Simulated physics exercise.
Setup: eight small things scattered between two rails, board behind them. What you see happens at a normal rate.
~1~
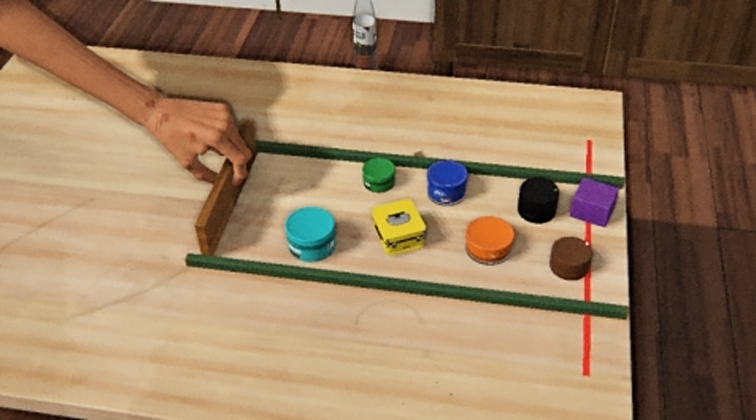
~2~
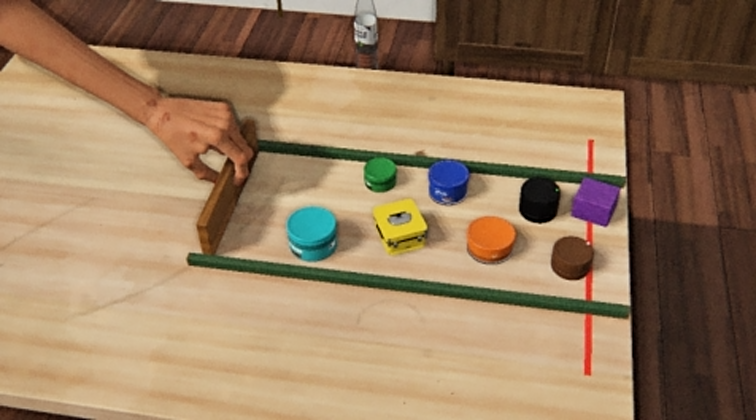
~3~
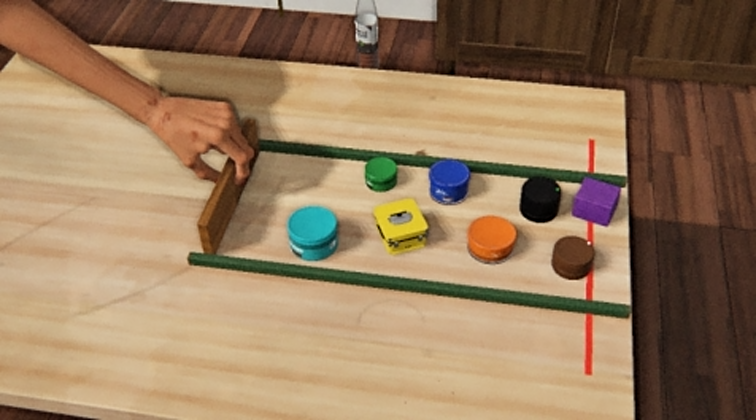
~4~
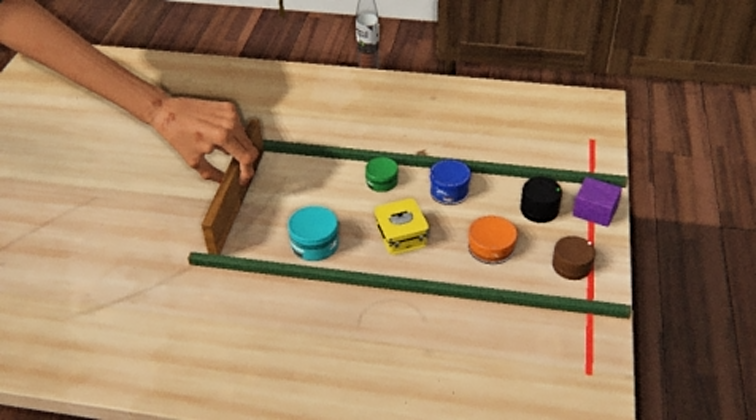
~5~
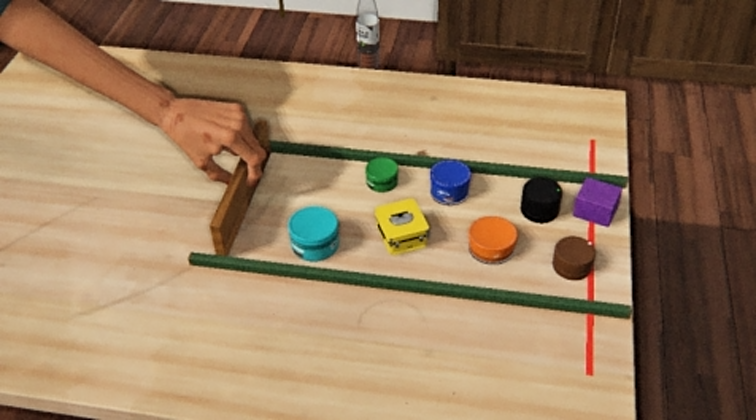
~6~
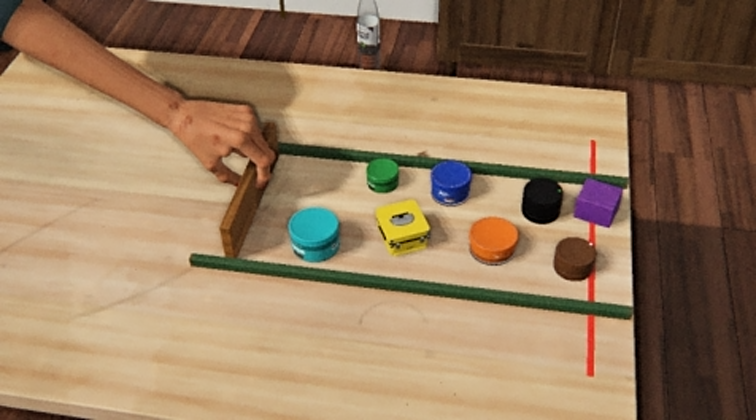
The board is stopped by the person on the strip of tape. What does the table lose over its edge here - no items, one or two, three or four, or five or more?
In the end five or more are gone from the table.
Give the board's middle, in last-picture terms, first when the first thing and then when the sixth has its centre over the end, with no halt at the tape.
It sits around (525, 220) and after that around (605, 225).
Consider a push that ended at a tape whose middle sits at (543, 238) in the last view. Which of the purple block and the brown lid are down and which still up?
Purple block: Drops; brown lid: Drops.
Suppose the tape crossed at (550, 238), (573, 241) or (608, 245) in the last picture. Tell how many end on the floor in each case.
2, 4, 5.
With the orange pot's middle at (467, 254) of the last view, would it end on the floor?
In that case it plunges.
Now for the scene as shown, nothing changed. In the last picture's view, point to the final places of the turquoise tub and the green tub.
Positions - first (619, 279), then (610, 192).
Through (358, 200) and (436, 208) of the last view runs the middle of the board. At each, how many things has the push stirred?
3 by the first point, 5 by the second.
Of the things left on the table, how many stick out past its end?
You'd get 2.
Early on, none off yet; purple block at rest near (598, 203); brown lid at rest near (575, 259); black lid at rest near (542, 201).
A while later, none off yet; purple block at rest near (598, 203); brown lid at rest near (575, 259); black lid at rest near (543, 202).
Further along, none off yet; purple block travelled about its own width near (637, 207); brown lid travelled well along near (642, 285); black lid travelled well along near (612, 226).
Finally, the number that fall off is five or more; lost, blue pot, orange pot, black lid, brown lid and purple block.
